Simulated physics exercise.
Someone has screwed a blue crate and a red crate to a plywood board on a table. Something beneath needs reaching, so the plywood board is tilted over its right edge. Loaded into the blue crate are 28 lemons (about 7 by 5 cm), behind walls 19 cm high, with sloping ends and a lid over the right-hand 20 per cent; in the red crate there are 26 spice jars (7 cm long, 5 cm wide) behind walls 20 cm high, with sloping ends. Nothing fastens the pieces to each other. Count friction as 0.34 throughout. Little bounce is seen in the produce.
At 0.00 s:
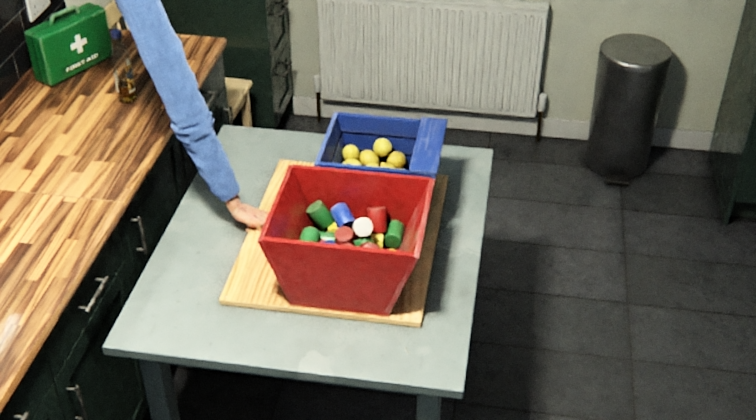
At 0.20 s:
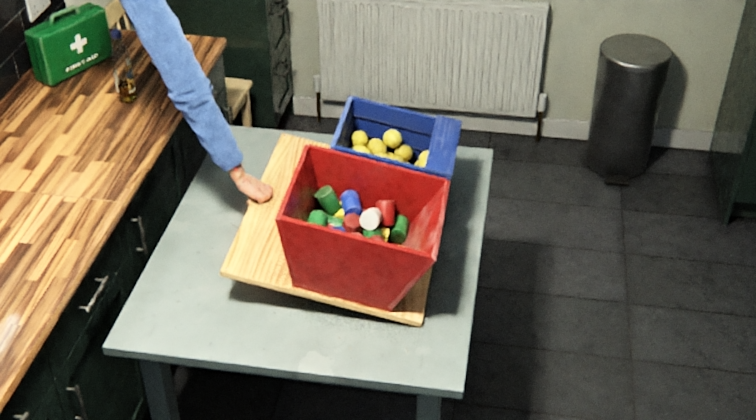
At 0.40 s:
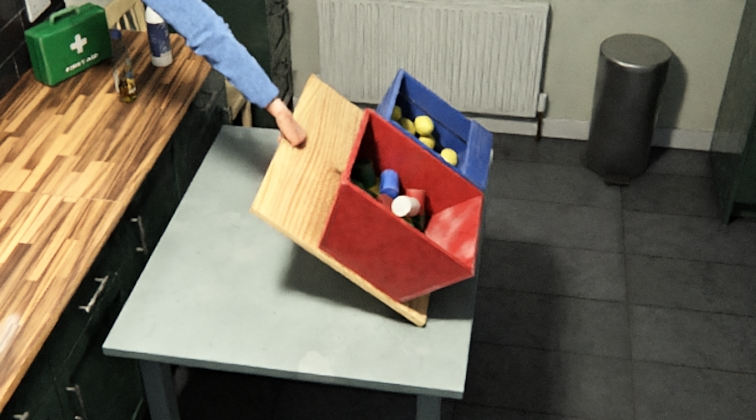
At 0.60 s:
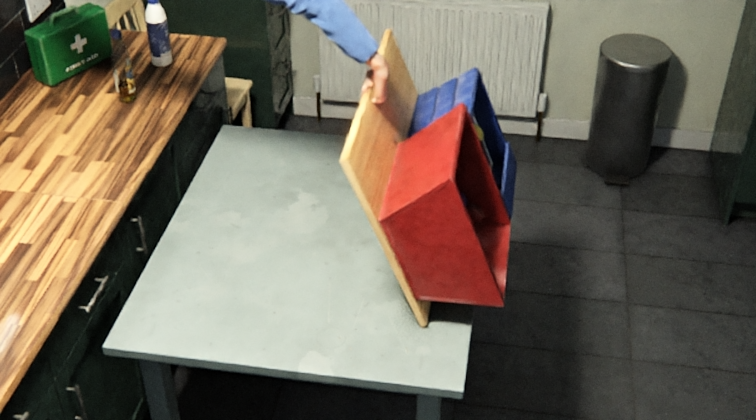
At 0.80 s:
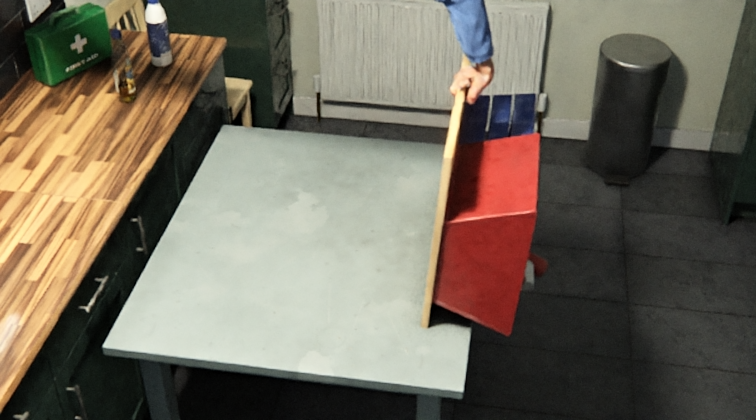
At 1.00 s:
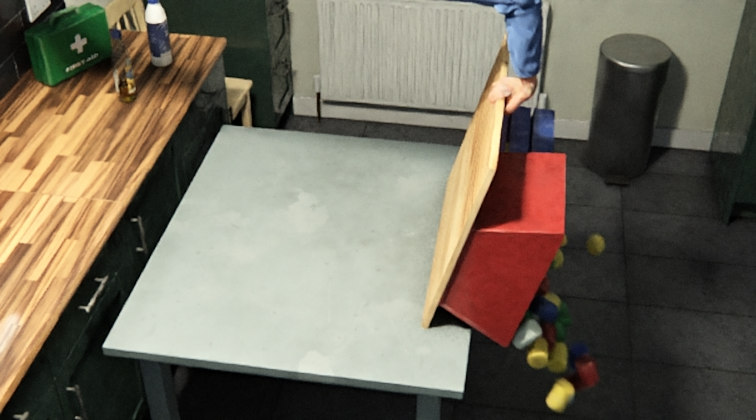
In a kitchen, a hand tilts a board holding red and blue crates over a table's right edge, coloured jars tumbling out.
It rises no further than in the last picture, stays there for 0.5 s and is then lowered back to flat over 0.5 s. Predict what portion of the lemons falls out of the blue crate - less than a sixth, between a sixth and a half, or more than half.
It holds between half and five-sixths.
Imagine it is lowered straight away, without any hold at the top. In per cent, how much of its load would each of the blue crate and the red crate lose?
In that case you'd see blue crate shed 40 percent of its load and red crate shed 100 percent.
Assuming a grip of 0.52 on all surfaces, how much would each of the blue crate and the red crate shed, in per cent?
In that case blue crate 40, red crate 100 per cent.
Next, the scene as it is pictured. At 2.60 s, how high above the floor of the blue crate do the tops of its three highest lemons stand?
10 centimetres high, more or less.
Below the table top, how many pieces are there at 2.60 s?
Estimated number of pieces: About 35.
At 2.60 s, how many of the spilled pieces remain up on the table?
About 0.
After 1.26 s, tilt 105°; 10 of 28 out of the blue crate and 26 of 26 out of the red crate.
After 1.58 s, tilt 98°; 11 of 28 out of the blue crate and 26 of 26 out of the red crate.
After 2.02 s, tilt 0°; 11 of 28 out of the blue crate and 26 of 26 out of the red crate.
Final count (at 2.60 s), 11 of 28 out of the blue crate and 26 of 26 out of the red crate. Asked share, 11 of 28, 39 per cent.
